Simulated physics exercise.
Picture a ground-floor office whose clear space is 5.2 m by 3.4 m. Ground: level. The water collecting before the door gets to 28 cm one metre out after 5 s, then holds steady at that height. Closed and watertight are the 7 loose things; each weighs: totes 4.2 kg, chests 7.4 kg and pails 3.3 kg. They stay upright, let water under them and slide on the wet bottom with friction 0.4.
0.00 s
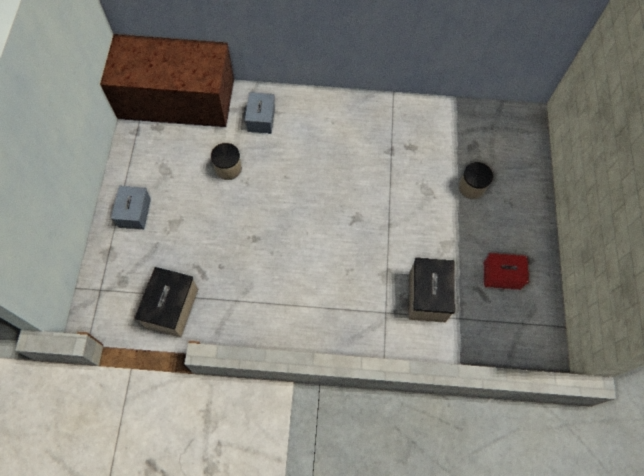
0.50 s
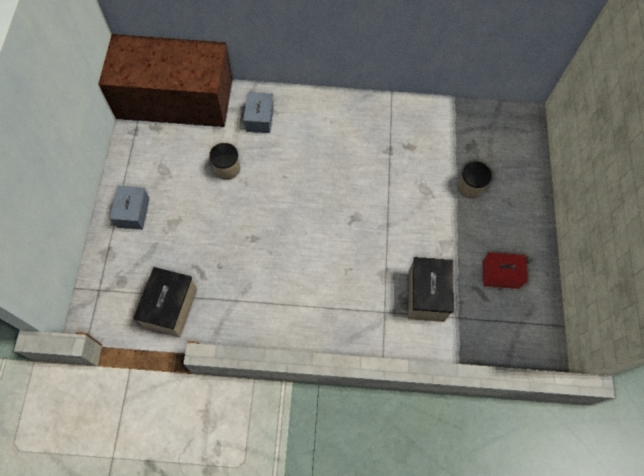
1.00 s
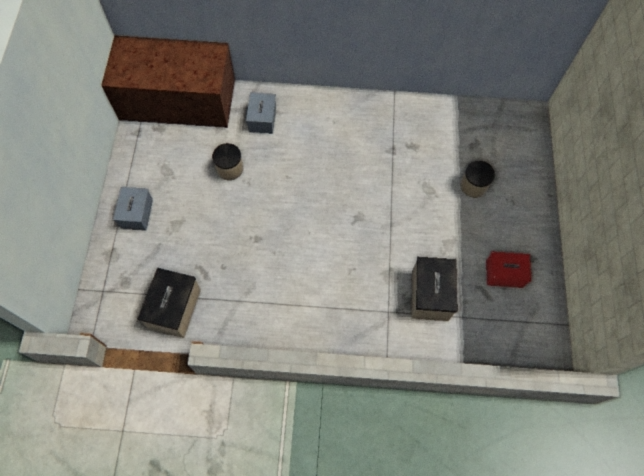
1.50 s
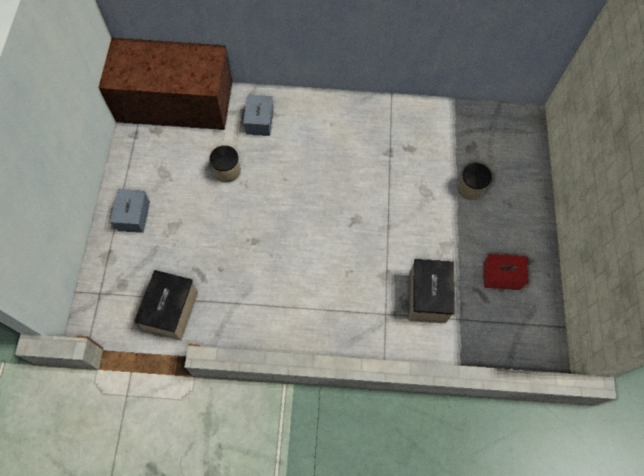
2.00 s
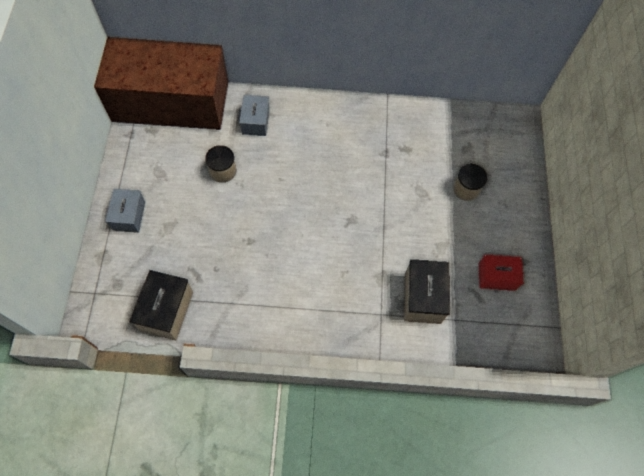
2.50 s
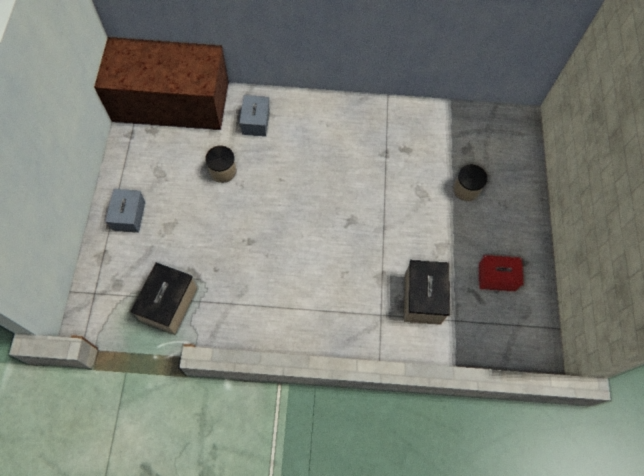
In a walled room seen from above, boxes, two round containers and a red item sat still while greenish water spread across the ground outside, then crept through the doorway, where the nearest dark-topped box shifted slightly.
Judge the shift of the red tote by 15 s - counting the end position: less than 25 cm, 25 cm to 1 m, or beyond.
It is displaced greatly.
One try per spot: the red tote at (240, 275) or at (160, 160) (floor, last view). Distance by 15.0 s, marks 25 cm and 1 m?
Goes far off, then goes far off.
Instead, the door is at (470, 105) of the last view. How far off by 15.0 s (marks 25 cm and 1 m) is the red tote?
With that change, the red tote travels a long distance.
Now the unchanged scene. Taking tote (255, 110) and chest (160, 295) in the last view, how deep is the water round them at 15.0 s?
I'd estimate 13 cm for the first and 12 cm for the second.
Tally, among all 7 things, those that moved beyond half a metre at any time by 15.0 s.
That adds up to 7.
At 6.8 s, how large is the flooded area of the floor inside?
About 12.0 m2.
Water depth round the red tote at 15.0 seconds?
About 14 cm.
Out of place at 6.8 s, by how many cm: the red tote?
Shift: About 0 cm.
After 3.5 s the red tote is near (504, 270), 0.0 m from its start, aground; 0 afloat.
After 6.8 s the red tote is near (504, 270), 0.0 m from its start, aground; 4 afloat.
After 11.0 s the red tote is near (437, 348), 1.1 m from its start, afloat; 6 afloat.
After 15.0 s the red tote is near (291, 97), 3.0 m from its start, afloat; 7 afloat.
